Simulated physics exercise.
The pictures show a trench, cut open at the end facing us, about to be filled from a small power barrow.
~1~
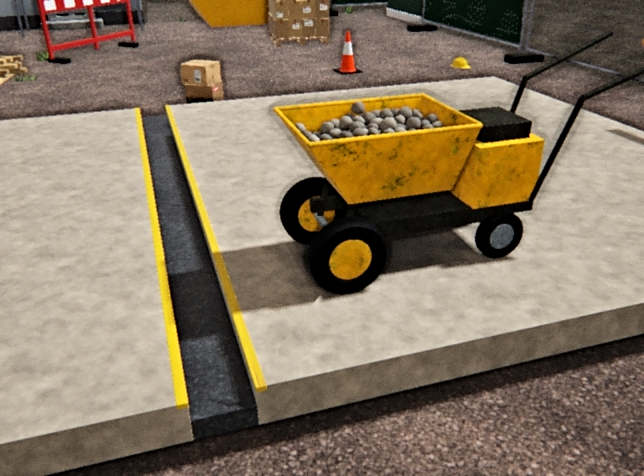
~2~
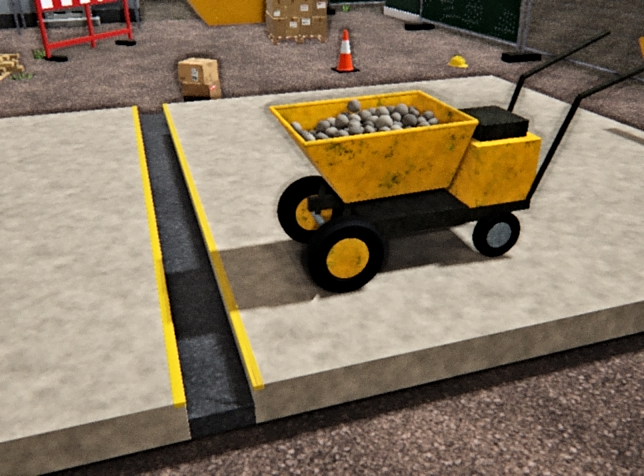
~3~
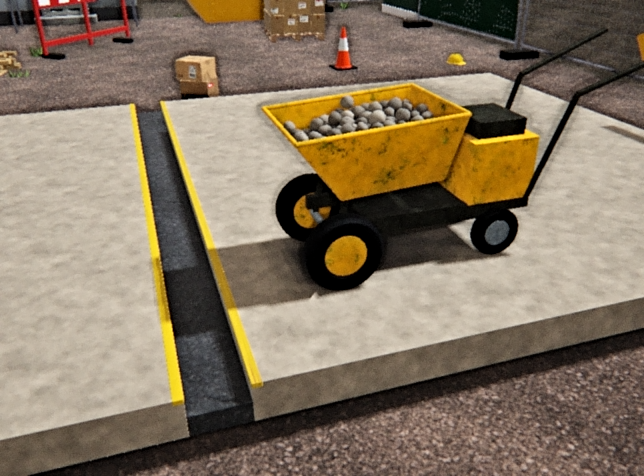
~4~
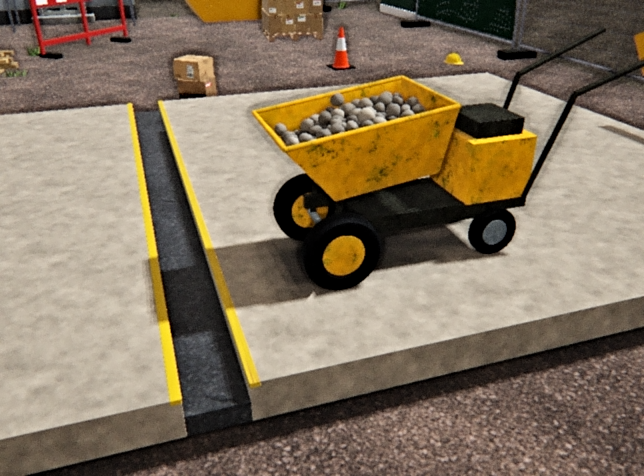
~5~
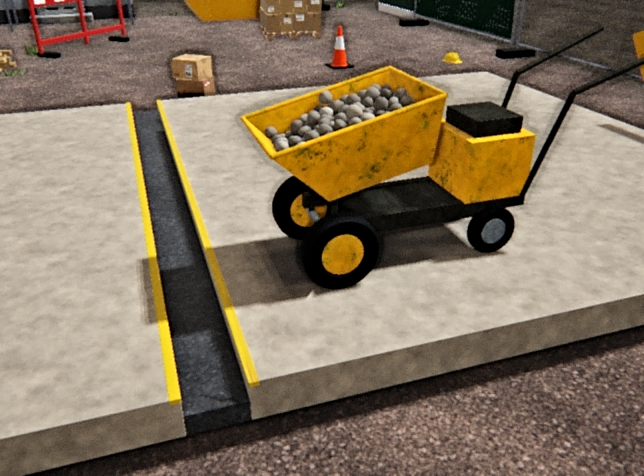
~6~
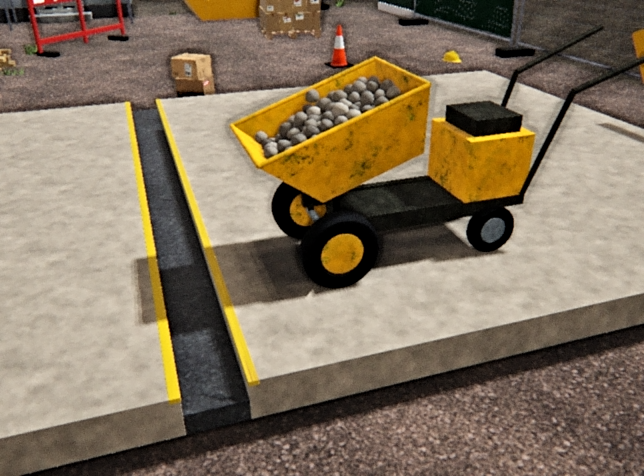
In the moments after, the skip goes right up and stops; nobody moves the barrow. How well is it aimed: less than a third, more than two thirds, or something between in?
The trench ends with from one third to two thirds of it.
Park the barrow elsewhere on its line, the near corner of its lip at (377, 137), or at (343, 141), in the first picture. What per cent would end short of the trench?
First some 40, then 10 per cent.
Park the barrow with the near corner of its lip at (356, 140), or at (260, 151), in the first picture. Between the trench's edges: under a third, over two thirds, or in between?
One: In the middle band. Two: Below one third.
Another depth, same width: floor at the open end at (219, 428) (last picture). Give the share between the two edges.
It comes to 80 per cent or so.
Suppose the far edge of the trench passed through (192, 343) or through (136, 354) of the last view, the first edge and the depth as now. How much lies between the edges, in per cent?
Roughly 30 per cent, and 80 per cent.
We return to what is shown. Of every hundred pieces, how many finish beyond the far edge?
About 35 per cent.
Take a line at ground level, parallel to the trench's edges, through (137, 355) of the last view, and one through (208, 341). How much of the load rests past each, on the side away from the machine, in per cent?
In turn 20 and 70 in a hundred.
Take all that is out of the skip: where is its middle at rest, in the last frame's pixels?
Close to (171, 279).
Just after the last frame, skip tipped steeply; every one in the skip.
A moment on, skip tipped right over; the larger part in the skip; about a tenth in or heaped over the trench; just a few beyond it; just a few falling.
Further on, skip tipped right over; roughly a quarter in the skip; roughly half in or heaped over the trench; roughly a quarter beyond it.
When it is over, skip tipped right over; about a tenth in the skip; just a few short of the trench; roughly half in or heaped over the trench; roughly a third beyond it.
